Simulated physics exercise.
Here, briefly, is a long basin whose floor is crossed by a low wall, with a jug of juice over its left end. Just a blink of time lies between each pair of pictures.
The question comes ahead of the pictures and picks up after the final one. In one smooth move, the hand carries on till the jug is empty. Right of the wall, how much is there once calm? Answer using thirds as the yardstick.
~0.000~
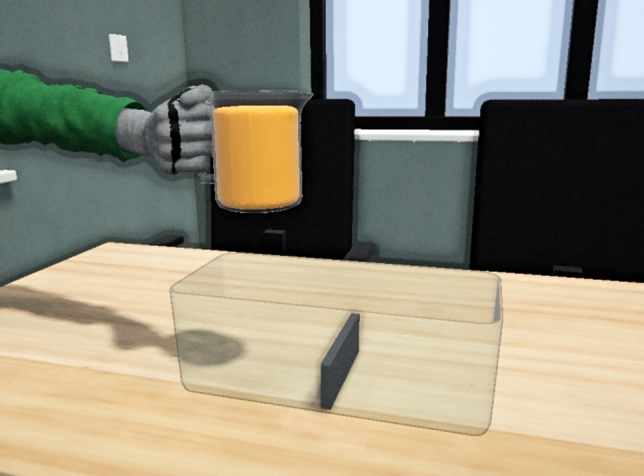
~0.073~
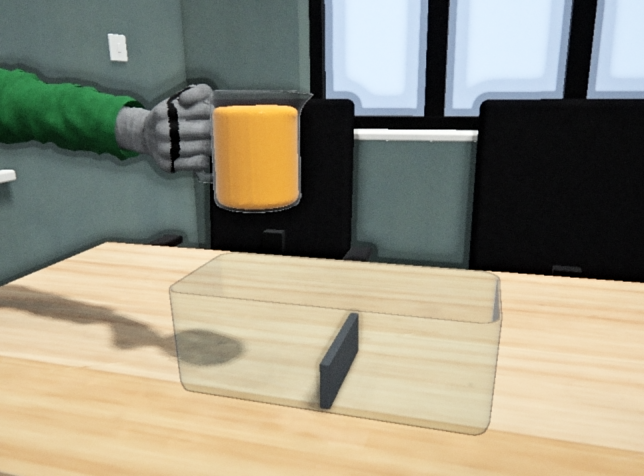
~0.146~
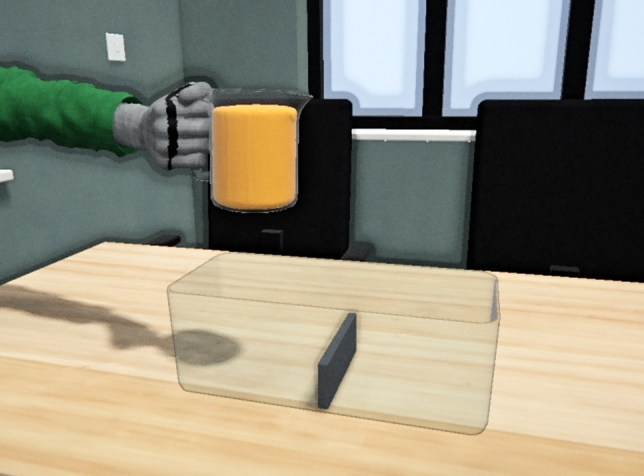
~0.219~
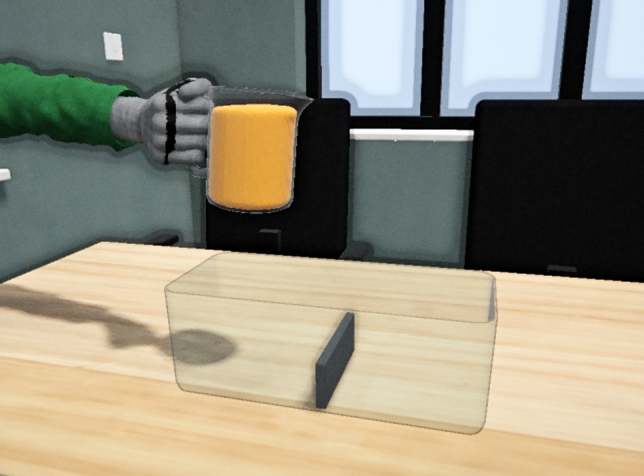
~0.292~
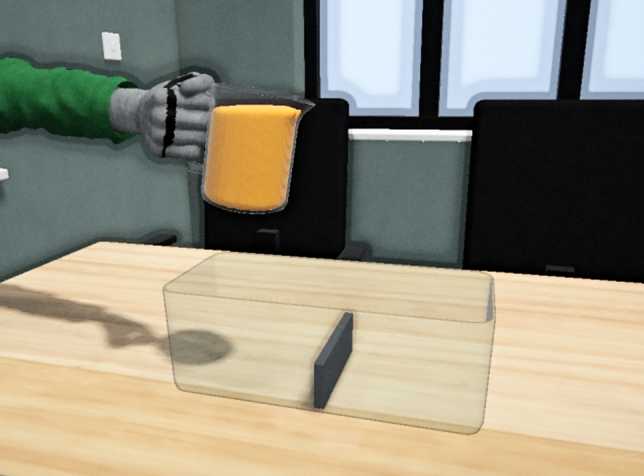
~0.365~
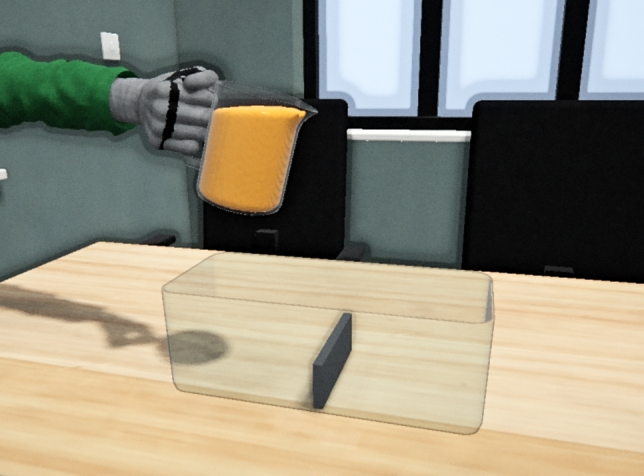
Over two thirds of it.
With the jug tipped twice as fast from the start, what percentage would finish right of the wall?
Around 95 percent ends up there.
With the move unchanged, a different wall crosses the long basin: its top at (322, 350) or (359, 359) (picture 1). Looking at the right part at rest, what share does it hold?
First try: Roughly 90 per cent; second try: 75 per cent.
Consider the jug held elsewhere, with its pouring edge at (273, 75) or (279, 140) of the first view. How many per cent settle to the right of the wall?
First place gives some 65 %, second place some 40 %.
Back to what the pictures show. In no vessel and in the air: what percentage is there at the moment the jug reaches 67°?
Roughly 15 %.
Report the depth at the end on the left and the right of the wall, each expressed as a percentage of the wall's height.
Left part: 0 per cent; right part: 50.
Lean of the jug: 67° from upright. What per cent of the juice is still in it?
I'd reckon near 80 percent is still held at that tilt.
A moment on, the jug is tipped part way and 80 per cent is still to pour, 0 is left of the wall and 6 right of it.
Next, the jug is tipped right over and 26 per cent is still to pour, 1 is left of the wall and 55 right of it.
Then the jug is tipped right over and 1 per cent is still to pour, 4 is left of the wall and 92 right of it.
Later the jug is tipped right over and 0 per cent is still to pour, 5 is left of the wall and 94 right of it.
At rest 5 per cent lies left of the wall, 94 right of it and 1 outside.
